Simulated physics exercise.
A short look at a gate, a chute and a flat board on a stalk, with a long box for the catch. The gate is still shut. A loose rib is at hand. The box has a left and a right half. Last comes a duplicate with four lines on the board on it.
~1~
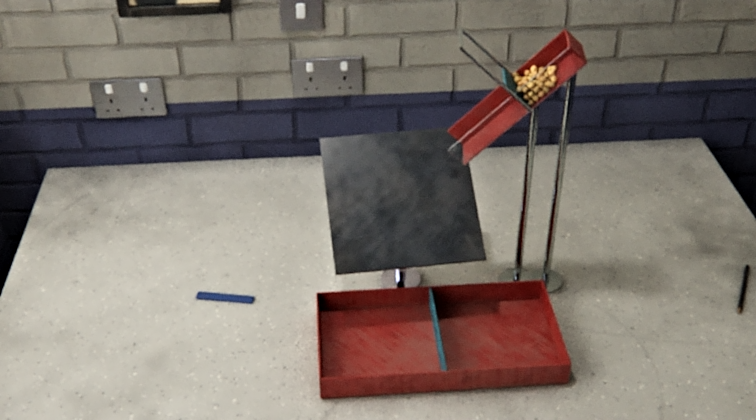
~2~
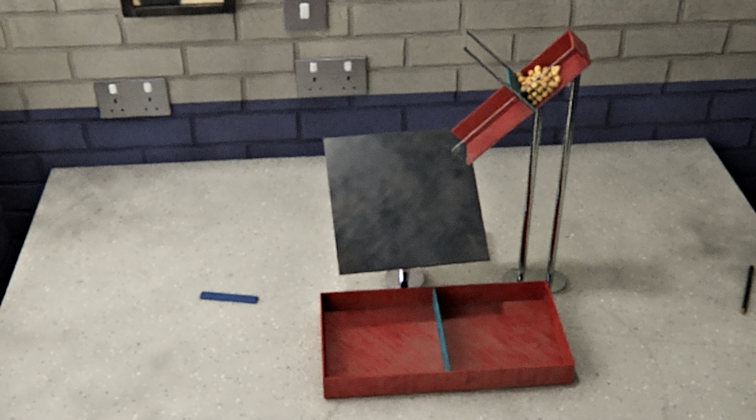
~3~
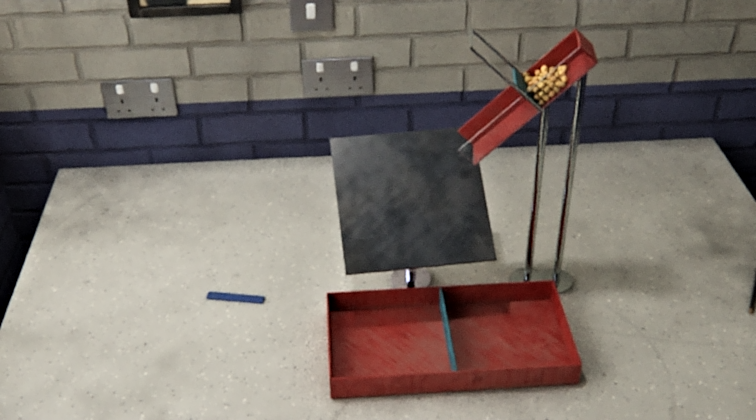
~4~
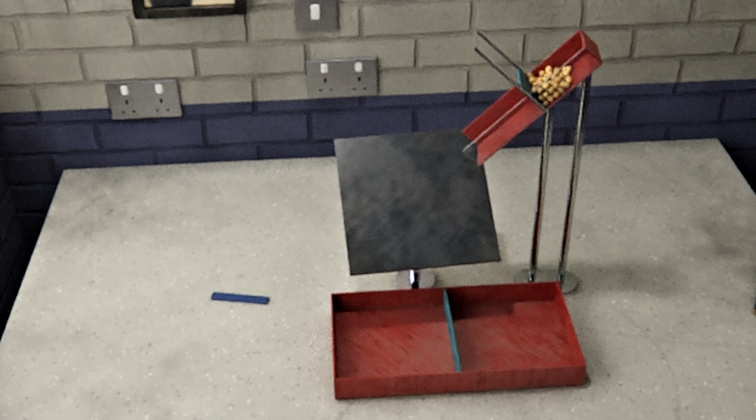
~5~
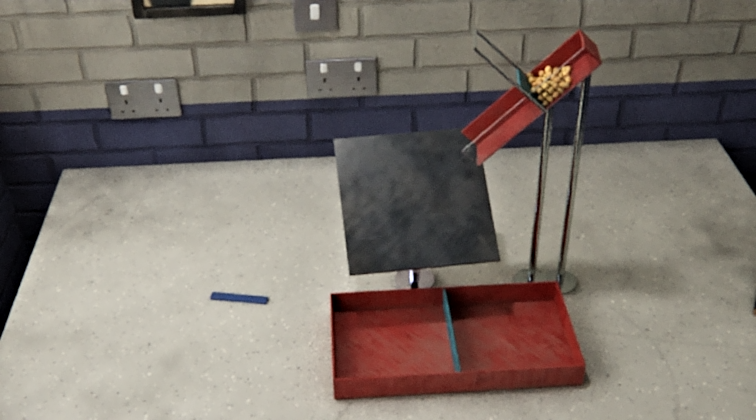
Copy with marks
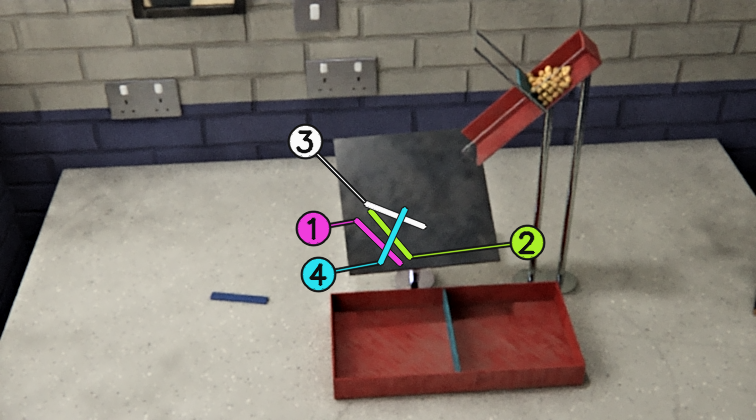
The view drifts slightly, shifting everything a little to the right, then settles. Throughout, a pile of small tan pieces rests behind a gate in a sloping red chute, while the tilted dark board and the divided red box below stay still on the pale tabletop.
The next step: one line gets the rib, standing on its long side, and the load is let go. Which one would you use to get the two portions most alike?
Go for 3.
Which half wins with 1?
More lands on the left.
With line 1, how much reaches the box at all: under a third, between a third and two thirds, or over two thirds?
It is over two thirds.
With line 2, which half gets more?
Left.
On the marked copy, line 1 from (356, 220) to (400, 263); line 2 from (370, 211) to (409, 257); line 3 from (366, 204) to (423, 226); line 4 from (404, 209) to (380, 262).
With 1, of what is caught, most in the left half, about a quarter in the right.
With 2, of what is caught, about two thirds in the left half, about a quarter in the right.
With 3, of what is caught, about half in the left half, about half in the right.
With 4, of what is caught, most in the left half, about a quarter in the right.
